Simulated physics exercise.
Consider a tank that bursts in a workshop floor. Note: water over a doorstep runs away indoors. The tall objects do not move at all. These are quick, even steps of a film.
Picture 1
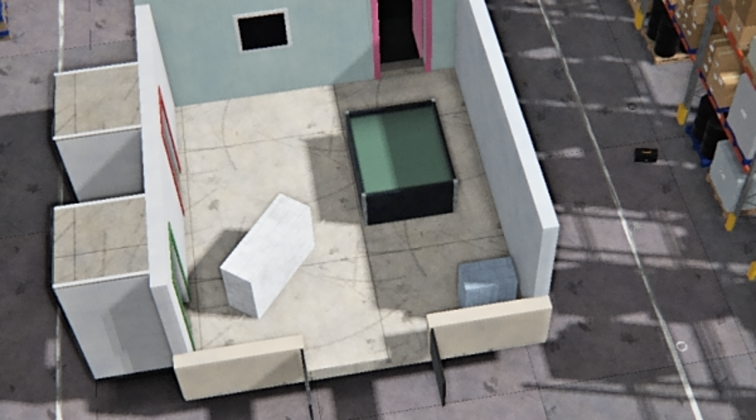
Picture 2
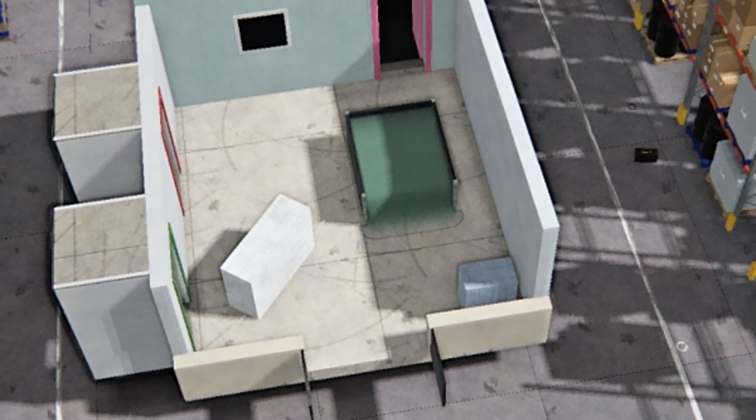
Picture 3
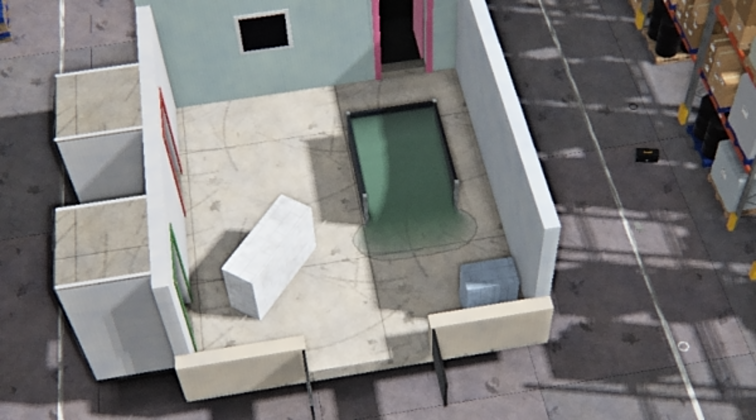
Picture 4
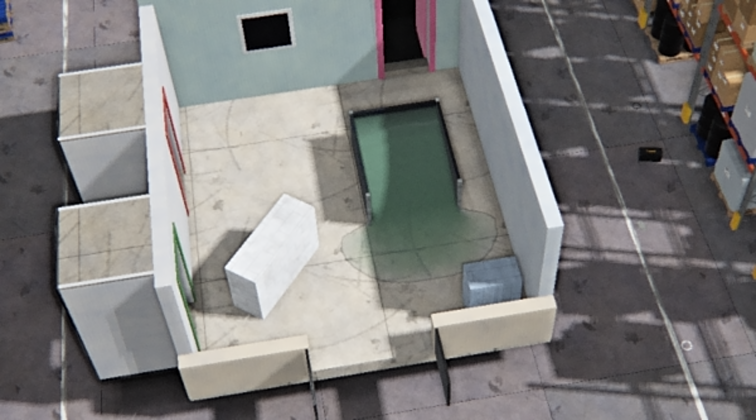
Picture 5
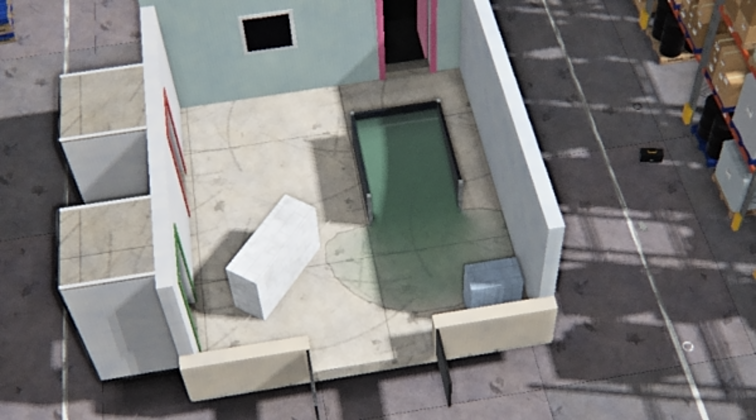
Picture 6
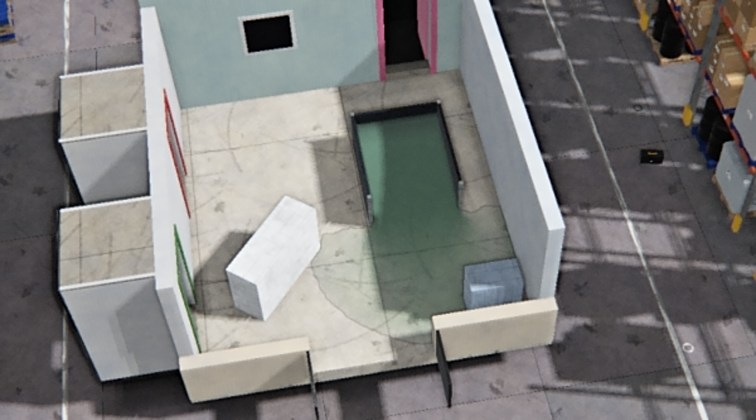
A roofless, walled room on a dark workshop floor is seen from high above, the view shifting only very slightly. A dark-framed tank of green water stands right of centre, with a white block to its left, a blue-grey box near the front right, and a pink-framed doorway behind. The tank's front opens and green water pours forward, spreading in a thinning, rounded sheet around the unmoving box and towards the block.
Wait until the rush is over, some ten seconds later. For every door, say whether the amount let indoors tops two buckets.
The pink door is going to be at or under the line, the red door is going to be at or under the line, the green door is going to be over the line.
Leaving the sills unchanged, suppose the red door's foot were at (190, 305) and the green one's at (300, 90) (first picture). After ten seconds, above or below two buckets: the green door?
I'd say the green one does not reach it in the end.
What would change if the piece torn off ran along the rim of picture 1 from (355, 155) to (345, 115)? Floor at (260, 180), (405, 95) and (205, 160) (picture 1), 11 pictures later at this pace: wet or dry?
Listed order gives sopping; left alone; sopping.
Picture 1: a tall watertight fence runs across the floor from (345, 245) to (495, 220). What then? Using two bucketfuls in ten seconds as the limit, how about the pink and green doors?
Looking at each, the pink remains below the mark and the green remains below the mark.
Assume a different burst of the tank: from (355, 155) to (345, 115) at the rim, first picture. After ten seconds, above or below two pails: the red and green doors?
Well, the red door crosses the threshold, while the green door crosses the threshold.
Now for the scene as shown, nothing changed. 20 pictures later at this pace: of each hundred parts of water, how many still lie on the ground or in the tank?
I reckon around 68 in a hundred.
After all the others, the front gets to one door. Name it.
It would be the door marked red.
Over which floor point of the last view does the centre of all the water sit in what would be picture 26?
Roughly (416, 255).
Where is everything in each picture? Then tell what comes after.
In the first picture, still water in the tank at (400, 150).
In the second picture, water pours out at (410, 209) and has run to (459, 213).
In the third picture, water pours out at (411, 210) and has run to (469, 234).
In the fourth picture, water pours out at (414, 210) and has run to a hidden place.
In the fifth picture, water pours out at (415, 211) and has run to (463, 300).
In the sixth picture, water pours out at (415, 213) and has run to a hidden place.
A moment on, water covers 30 % of the floor; the pink door not reached, the red door not reached, the green door not reached.
Next, water covers 35 % of the floor; the pink door not reached, the red door not reached, the green door not reached.
Then, water covers 40 % of the floor; the pink door not reached, the red door not reached, the green door wet at the sill, nothing in.
Later, water covers 65 % of the floor; the pink door wet at the sill, nothing in, the red door wet at the sill, nothing in, the green door over two buckets in.
In the end, water covers 95 % of the floor; the pink door wet at the sill, nothing in, the red door wet at the sill, nothing in, the green door over two buckets in.
